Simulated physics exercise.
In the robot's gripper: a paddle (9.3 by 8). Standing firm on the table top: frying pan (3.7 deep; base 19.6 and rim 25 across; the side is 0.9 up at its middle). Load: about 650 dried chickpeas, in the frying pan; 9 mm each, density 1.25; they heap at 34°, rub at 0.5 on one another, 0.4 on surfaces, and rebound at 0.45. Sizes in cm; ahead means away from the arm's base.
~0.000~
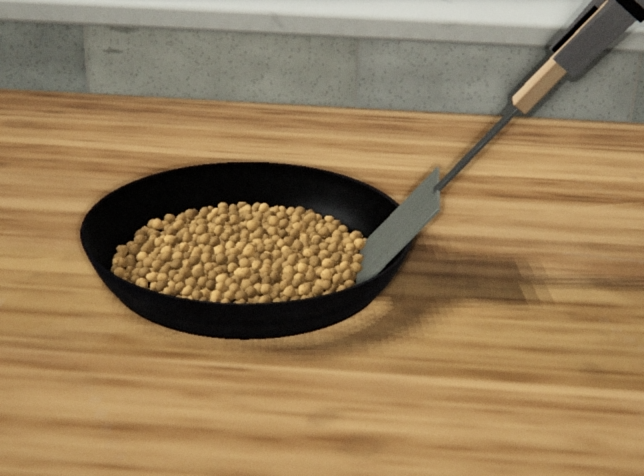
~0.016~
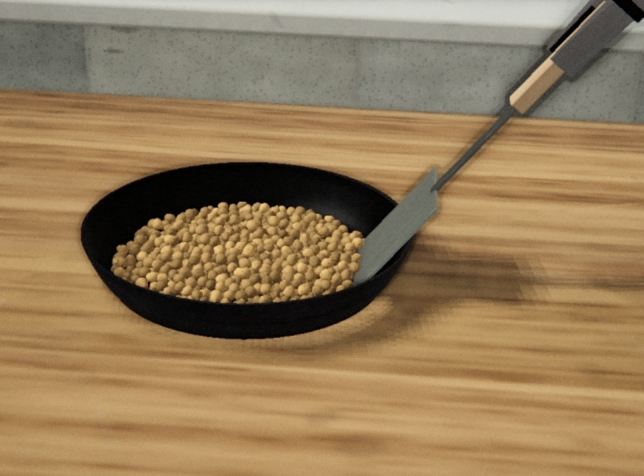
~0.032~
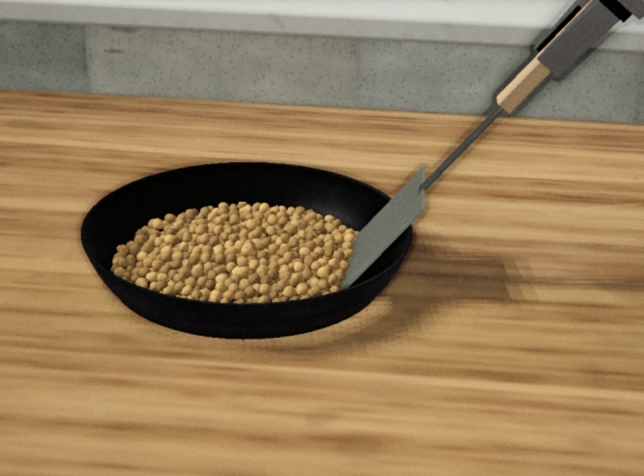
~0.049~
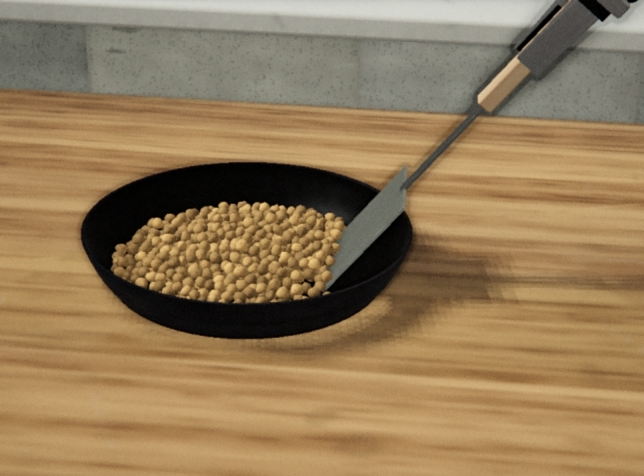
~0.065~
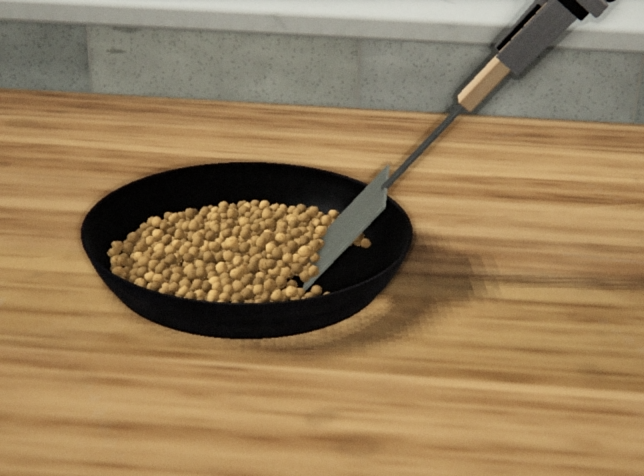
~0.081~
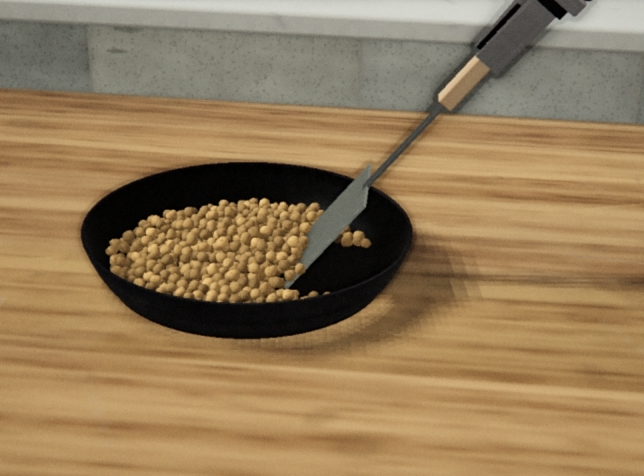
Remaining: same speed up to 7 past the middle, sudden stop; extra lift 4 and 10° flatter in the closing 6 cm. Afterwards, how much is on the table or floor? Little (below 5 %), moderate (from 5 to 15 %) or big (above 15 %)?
A moderate share, from 5 to 15 %, ends on the table or floor.
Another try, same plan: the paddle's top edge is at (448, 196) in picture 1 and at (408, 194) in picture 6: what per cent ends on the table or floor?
Some 0 per cent.
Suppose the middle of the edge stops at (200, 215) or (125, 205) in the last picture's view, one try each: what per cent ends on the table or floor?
About 0 and 15 per cent.
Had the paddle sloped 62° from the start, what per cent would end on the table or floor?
It would be near 5 per cent.
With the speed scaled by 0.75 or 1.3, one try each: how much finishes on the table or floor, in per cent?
About 0 and 15 per cent.
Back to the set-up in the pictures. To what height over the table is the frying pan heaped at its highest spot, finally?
Some 4.5 cm.
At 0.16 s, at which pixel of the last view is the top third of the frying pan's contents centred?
Around (186, 238).
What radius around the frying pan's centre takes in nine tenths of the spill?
Some 50 cm.
After 0.12 s, sloping 52°, highest piece 6 above the table; 647 in the frying pan.
After 0.16 s, sloping 48°, highest piece 6 above the table; 647 in the frying pan.
After 0.38 s, sloping 42°, highest piece 4 above the table; 598 in the frying pan, 49 on the table or floor.
After 1.43 s, sloping 42°, highest piece 4 above the table; 598 in the frying pan, 49 on the table or floor.
At rest, 598 in the frying pan, 49 on the table or floor. That is 8 % on the table or floor.
